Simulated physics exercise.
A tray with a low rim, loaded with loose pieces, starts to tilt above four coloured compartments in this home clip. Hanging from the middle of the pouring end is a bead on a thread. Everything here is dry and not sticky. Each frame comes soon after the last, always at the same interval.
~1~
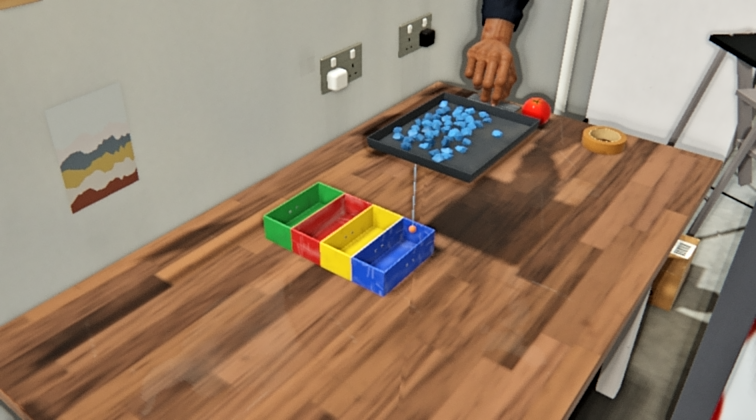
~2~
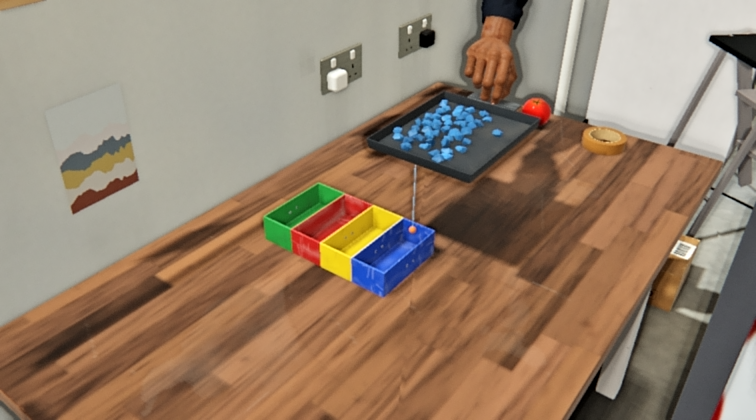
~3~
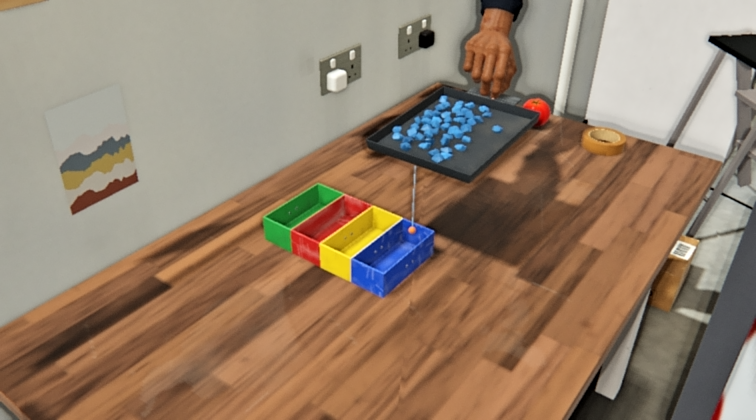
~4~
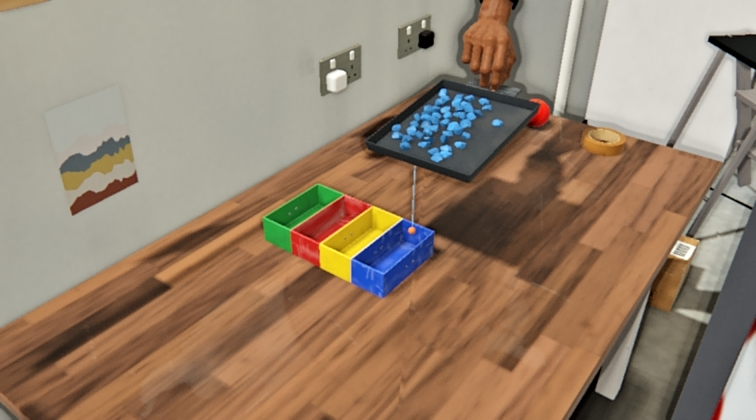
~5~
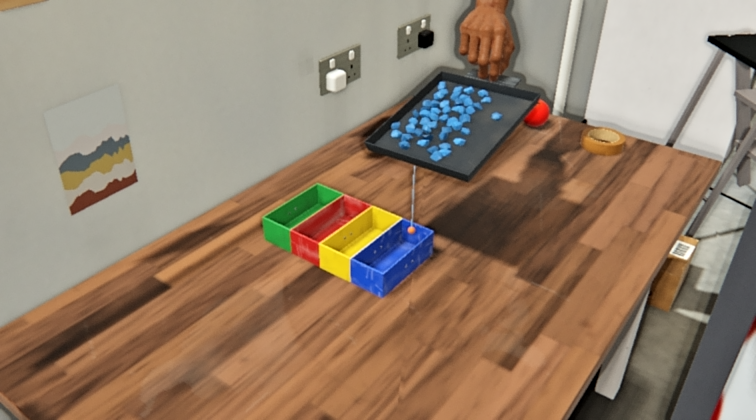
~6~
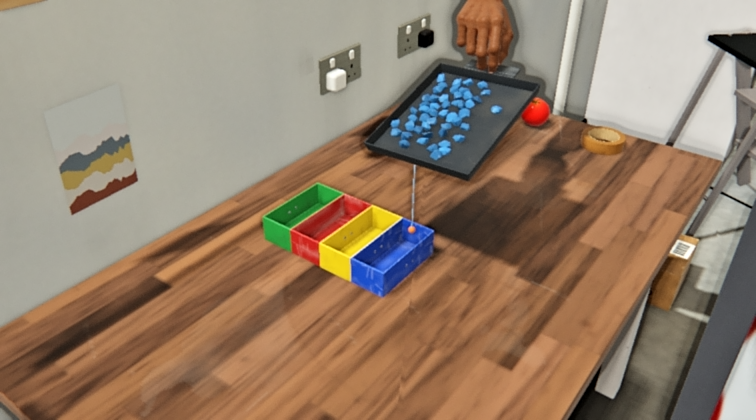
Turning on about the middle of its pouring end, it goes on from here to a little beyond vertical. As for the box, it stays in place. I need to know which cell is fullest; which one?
That is the yellow cell.
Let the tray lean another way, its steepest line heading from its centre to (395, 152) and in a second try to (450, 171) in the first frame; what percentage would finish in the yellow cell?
So it's 80 percent with the first slope and 0 percent with the other.
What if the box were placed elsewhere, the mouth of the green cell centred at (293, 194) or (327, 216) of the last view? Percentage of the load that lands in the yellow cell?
Around 10 and then 40 per cent.
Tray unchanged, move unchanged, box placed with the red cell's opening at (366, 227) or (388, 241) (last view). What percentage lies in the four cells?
Try 1: Some 90 %; try 2: Some 100 %.
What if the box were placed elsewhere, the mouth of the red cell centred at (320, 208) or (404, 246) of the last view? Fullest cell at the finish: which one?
That blue cell first, the cell in green second.
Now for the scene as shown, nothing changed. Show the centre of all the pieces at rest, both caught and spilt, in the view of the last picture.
It settles centred around (362, 260).
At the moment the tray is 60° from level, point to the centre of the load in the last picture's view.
Roughly at (395, 142).
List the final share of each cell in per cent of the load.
Green cell: Around 0 percent; red cell: Around 0 percent; yellow cell: Around 60 percent; blue cell: Around 40 percent.
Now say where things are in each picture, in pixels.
Corners of the pouring end (369, 137) and (470, 173), level; middle of the load (447, 130), aquarium stones; bead on its thread (413, 229); green cell (278, 231); red cell (306, 245); yellow cell (336, 259); blue cell (368, 275), in the first frame.
Corners of the pouring end (369, 138) and (470, 173), level; middle of the load (447, 129), in the second frame.
Corners of the pouring end (368, 139) and (470, 174), tipped barely, lowest at the left corner; middle of the load (446, 127), in the third frame.
Corners of the pouring end (368, 141) and (469, 174), tipped a little, lowest at the left corner; middle of the load (446, 123), in the fourth frame.
Corners of the pouring end (367, 141) and (468, 173), tipped a little, lowest at the left corner; middle of the load (445, 118), in the fifth frame.
Corners of the pouring end (366, 142) and (467, 172), tipped clearly, lowest at the left corner; middle of the load (444, 114); green cell (277, 232); red cell (306, 246); yellow cell (335, 260); blue cell (367, 275), in the sixth frame.
Just after the last frame, tray tipped steeply; almost all on the tray; just a few falling or outside the box.
A moment on, tray tipped right over; roughly half on the tray; roughly a quarter in the yellow cell; about a tenth in the blue cell; about a tenth falling or outside the box.
Further on, tray tipped past a quarter turn; roughly half in the yellow cell; roughly a third in the blue cell; just a few in the red cell; about a tenth falling or outside the box.
When it is over, tray tipped past a quarter turn; roughly half in the yellow cell; roughly a third in the blue cell; just a few in the red cell; not one in the green cell; about a tenth outside the box.
